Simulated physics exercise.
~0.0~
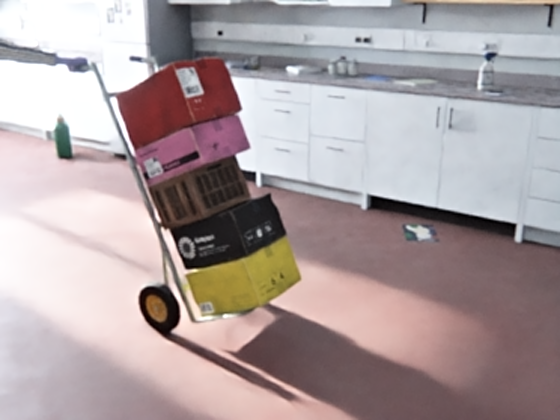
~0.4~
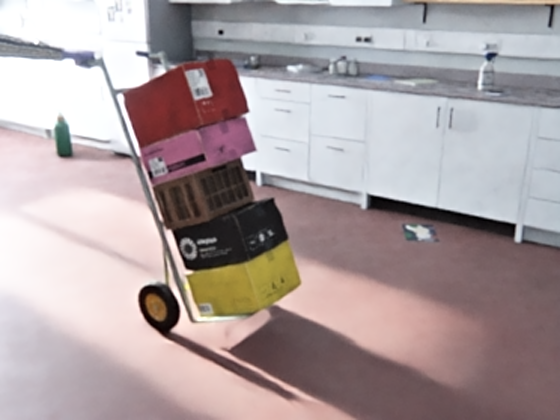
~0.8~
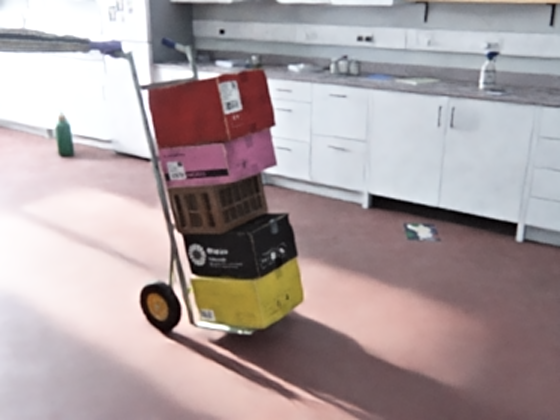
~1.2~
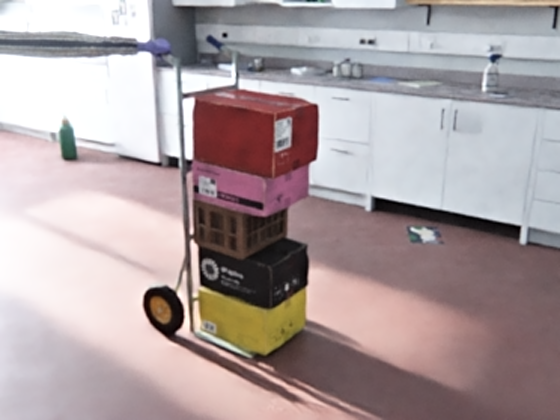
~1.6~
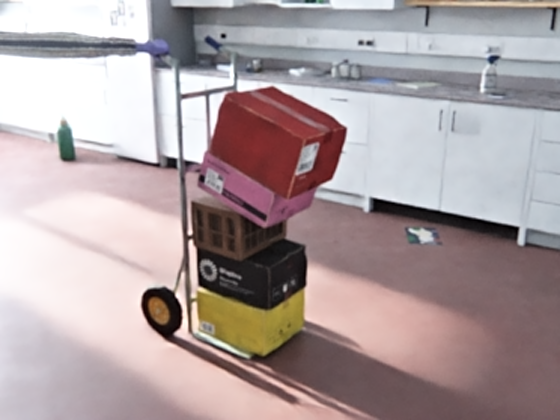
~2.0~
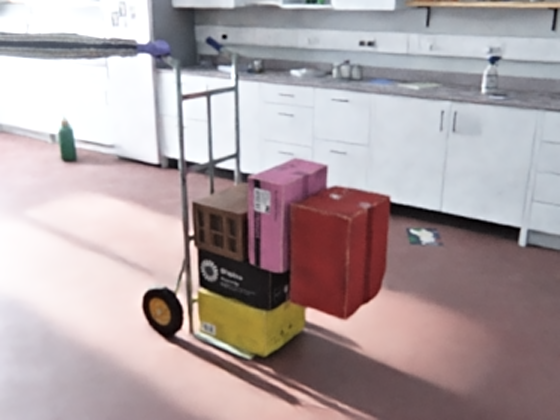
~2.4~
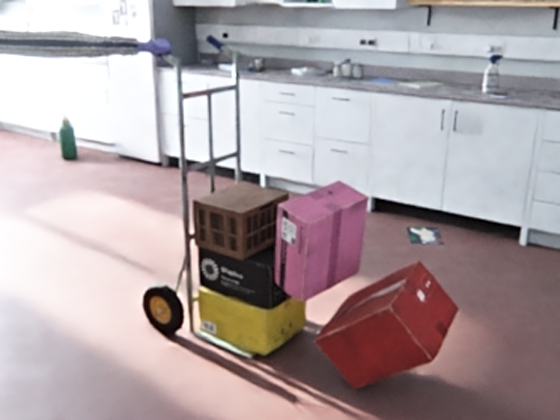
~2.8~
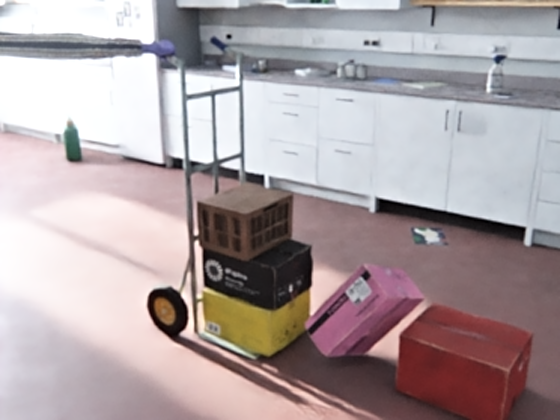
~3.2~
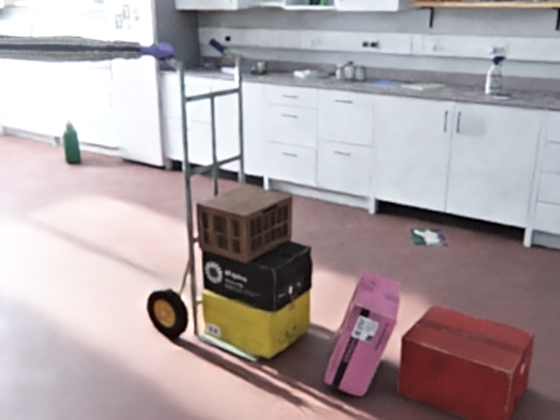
We see a tilted sack truck carrying five stacked boxes swing upright in a kitchen-like room, then the red box and pink parcel topple off to the right and land on the floor, while the brown crate, black box and yellow box stay stacked.
